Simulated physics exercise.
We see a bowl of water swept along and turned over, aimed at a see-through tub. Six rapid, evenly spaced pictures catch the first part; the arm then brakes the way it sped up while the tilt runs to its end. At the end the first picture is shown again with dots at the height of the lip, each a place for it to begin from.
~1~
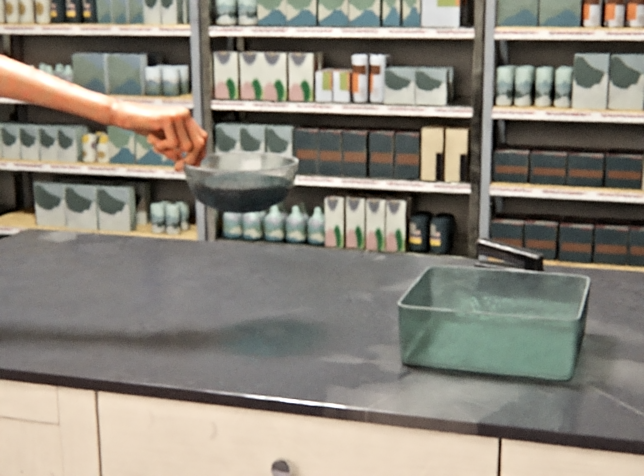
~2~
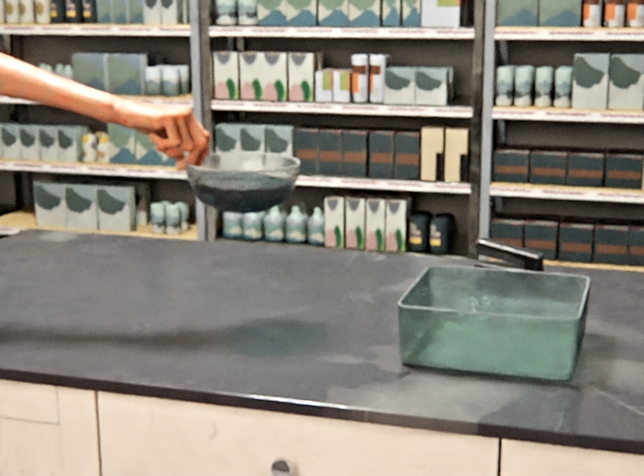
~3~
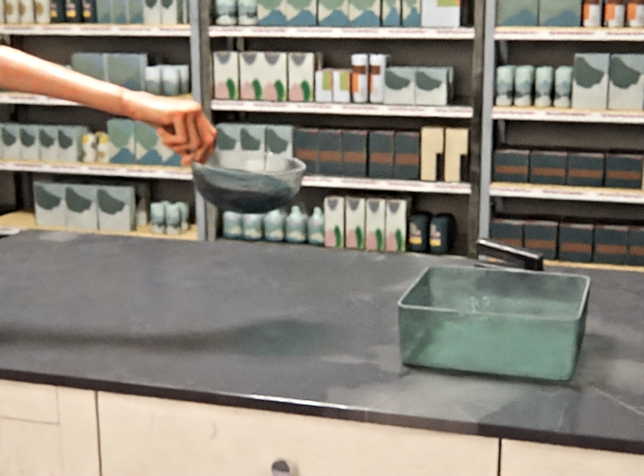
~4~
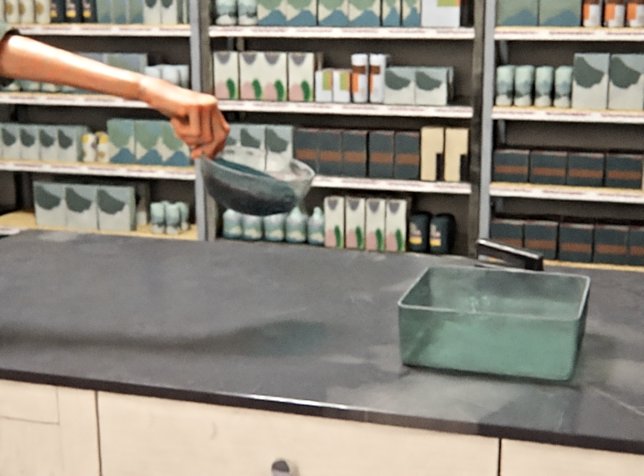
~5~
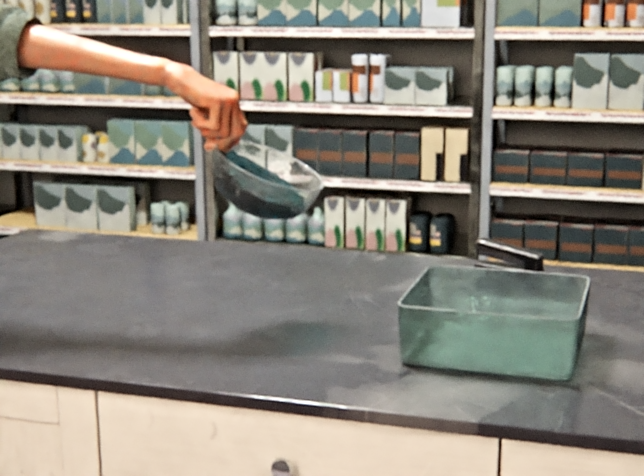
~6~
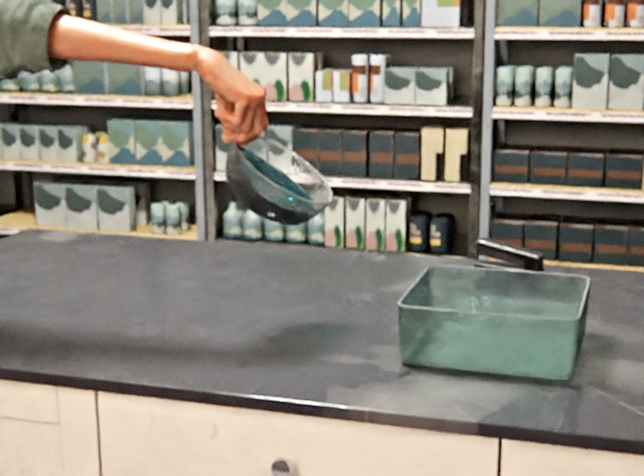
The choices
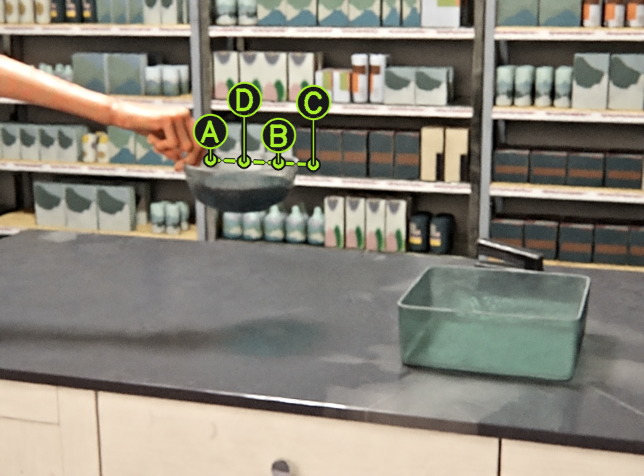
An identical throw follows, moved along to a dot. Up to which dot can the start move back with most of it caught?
C.
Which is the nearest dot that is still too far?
It is B.
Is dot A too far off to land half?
Yes, it does.
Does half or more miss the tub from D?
Yes.
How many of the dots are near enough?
One of the four.
On the marked copy, A at (210, 159); B at (278, 163); C at (313, 164); D at (244, 161).
With A, about 0 % lands in the tub, 100 % falls short.
With B, about 14 % lands in the tub, 82 % falls short and 4 % goes beside or beyond.
With C, about 66 % lands in the tub, 17 % falls short and 17 % goes beside or beyond.
With D, about 0 % lands in the tub, 97 % falls short and 3 % goes beside or beyond.
